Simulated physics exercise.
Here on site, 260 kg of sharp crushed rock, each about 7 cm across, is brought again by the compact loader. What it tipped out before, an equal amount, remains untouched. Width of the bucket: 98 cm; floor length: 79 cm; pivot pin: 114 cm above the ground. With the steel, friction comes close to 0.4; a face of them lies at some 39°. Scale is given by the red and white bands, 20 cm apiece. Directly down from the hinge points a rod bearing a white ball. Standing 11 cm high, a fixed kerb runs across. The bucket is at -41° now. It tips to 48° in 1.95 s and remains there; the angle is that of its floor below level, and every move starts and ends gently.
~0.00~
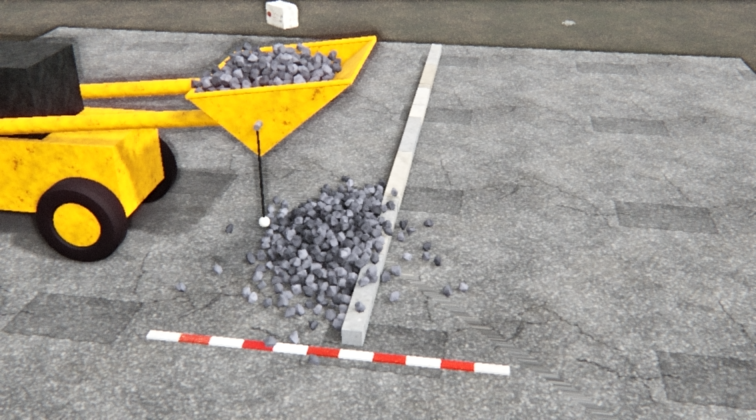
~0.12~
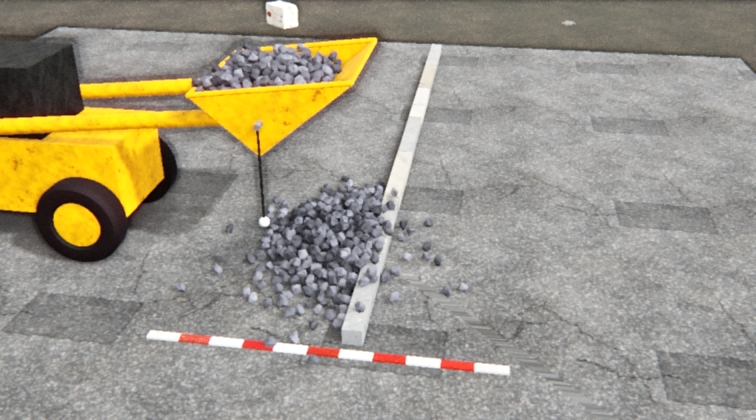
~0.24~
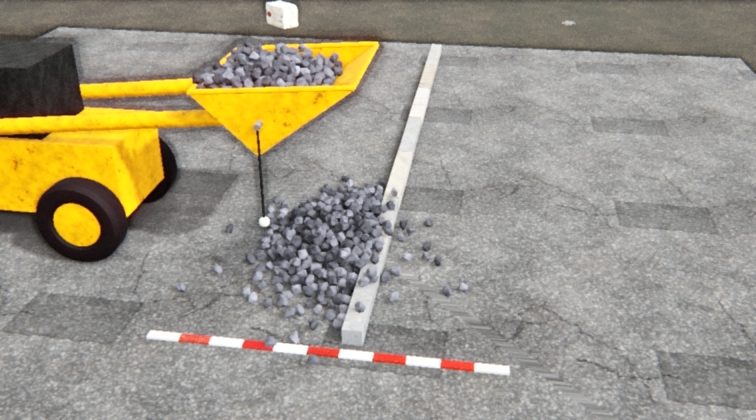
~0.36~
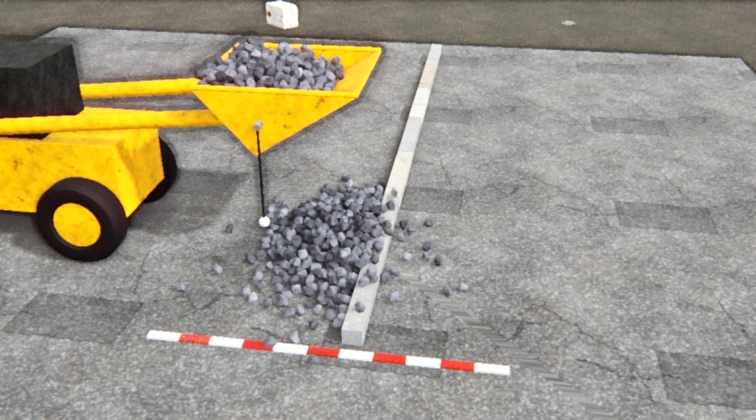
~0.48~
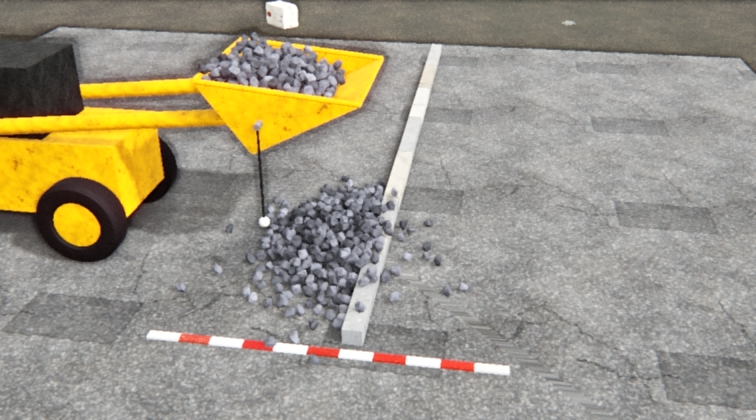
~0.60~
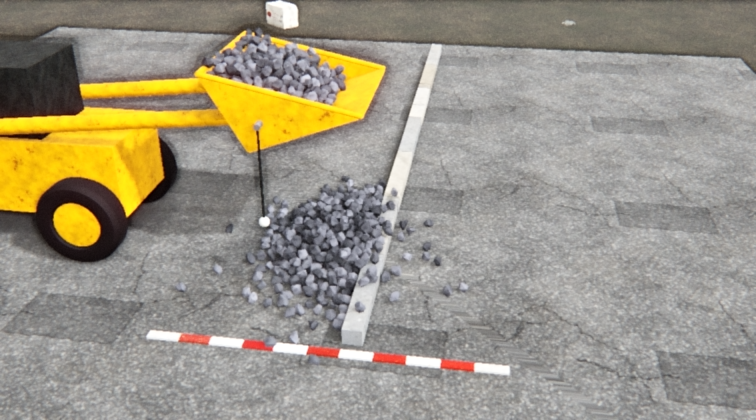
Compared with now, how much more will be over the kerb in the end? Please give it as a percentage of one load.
Close to 54 parts in a hundred.
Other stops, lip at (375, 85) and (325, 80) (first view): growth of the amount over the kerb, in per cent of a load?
I'd say close to 85 per cent for one and close to 25 per cent for the other, in that order.
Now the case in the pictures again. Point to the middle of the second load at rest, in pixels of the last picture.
Roughly at pixel (394, 236).
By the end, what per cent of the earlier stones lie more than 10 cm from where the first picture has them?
Estimate: 5 %, roughly.
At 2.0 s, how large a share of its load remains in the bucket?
Roughly 10 per cent is still inside.
After 1.5 s the floor is at 34°; in per cent of one load, 96 in the bucket, 102 on this side of the kerb, 3 over the kerb; the foremost stones are at (431, 256).
After 2.0 s the floor is at 48°; in per cent of one load, 10 in the bucket, 160 on this side of the kerb, 30 over the kerb; the foremost stones are at (464, 266).
After 2.4 s the floor is at 48°; in per cent of one load, 0 in the bucket, 149 on this side of the kerb, 52 over the kerb; the foremost stones are at (521, 258).
After 4.9 s the floor is at 48°; in per cent of one load, 0 in the bucket, 144 on this side of the kerb, 57 over the kerb; the foremost stones are at (537, 263). Net gain over the kerb, 54.
